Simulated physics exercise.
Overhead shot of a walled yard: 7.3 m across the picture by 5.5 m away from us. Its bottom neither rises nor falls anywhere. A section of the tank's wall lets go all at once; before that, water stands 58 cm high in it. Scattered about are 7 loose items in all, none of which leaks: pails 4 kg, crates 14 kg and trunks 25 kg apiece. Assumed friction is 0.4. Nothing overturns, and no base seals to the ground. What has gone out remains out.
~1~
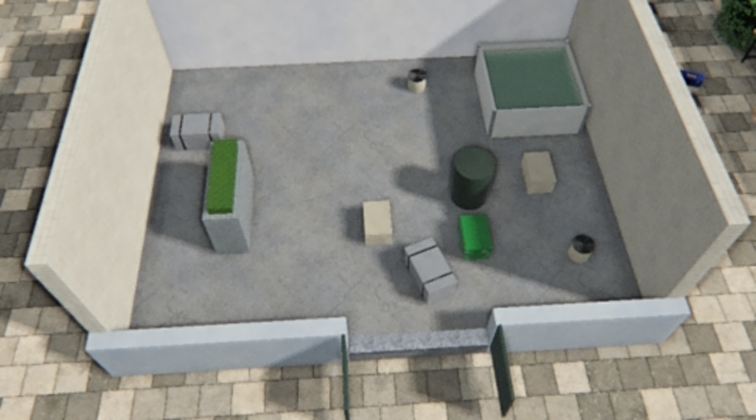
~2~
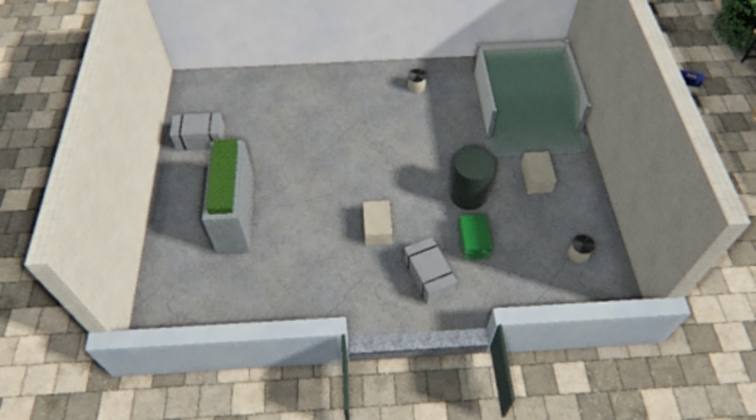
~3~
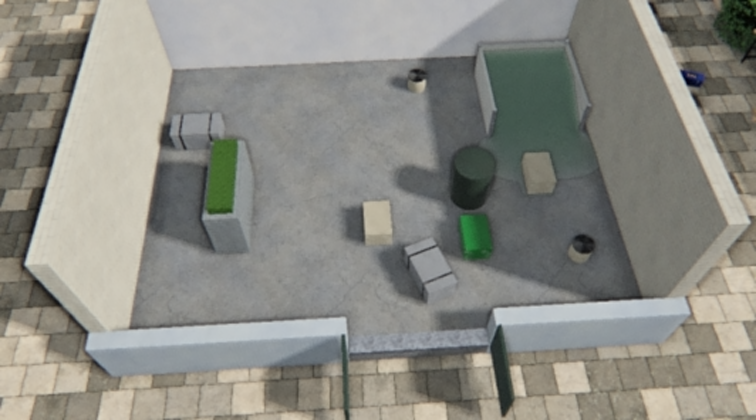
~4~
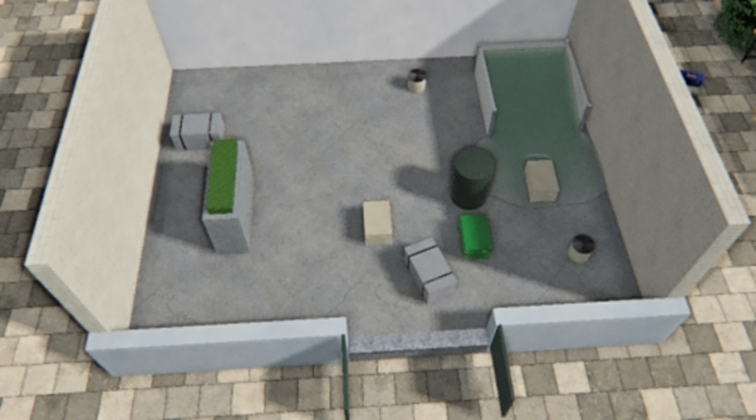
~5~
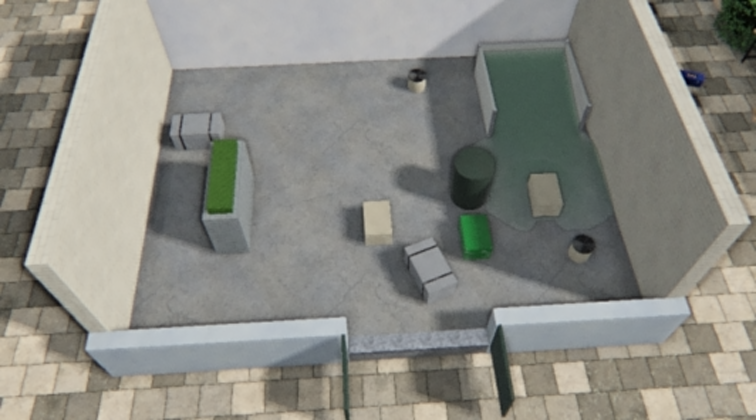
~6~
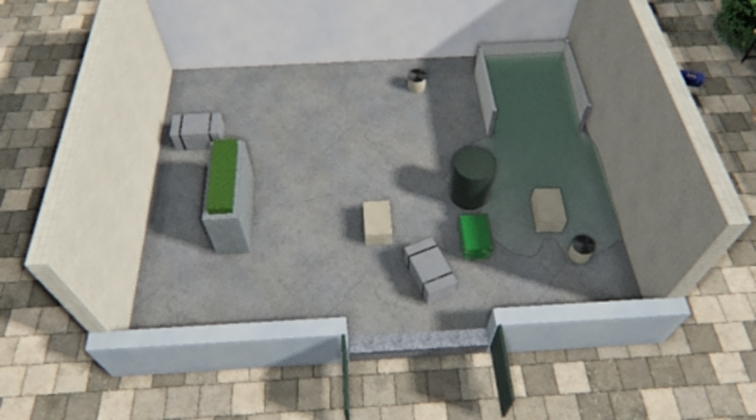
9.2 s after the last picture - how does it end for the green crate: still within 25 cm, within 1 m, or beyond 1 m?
It ends beyond 1 m from where it was.
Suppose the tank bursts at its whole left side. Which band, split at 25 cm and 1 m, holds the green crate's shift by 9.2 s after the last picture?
Note: Green crate unmoved.
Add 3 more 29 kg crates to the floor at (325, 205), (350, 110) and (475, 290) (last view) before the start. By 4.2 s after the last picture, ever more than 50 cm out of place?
From first to last: Does not reach it, does not reach it, surpasses it.
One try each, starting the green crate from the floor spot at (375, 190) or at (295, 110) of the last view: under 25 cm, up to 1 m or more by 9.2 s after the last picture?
In that order: It moves a short way; it holds its place.
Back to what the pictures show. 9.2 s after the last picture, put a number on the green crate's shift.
Some 140 cm, give or take.
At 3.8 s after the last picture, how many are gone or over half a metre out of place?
I make it 4.
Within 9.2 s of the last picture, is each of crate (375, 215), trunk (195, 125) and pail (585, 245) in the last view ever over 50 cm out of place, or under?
Beyond the limit, then within the limit, then beyond the limit.
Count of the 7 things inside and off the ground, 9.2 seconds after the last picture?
0 at that moment.
Then, 1.2 s after the last picture the green crate is near (456, 238), 0.3 m from its start, aground; 0 of 7 are out; 2 afloat.
Then, 3.8 s after the last picture the green crate is near (418, 182), 1.2 m from its start, aground; 0 of 7 are out; 0 afloat.
Then, 6.2 s after the last picture the green crate is near (412, 175), 1.4 m from its start, aground; 0 of 7 are out; 0 afloat.
Then, 9.2 s after the last picture the green crate is near (412, 175), 1.4 m from its start, aground; 0 of 7 are out; 0 afloat.
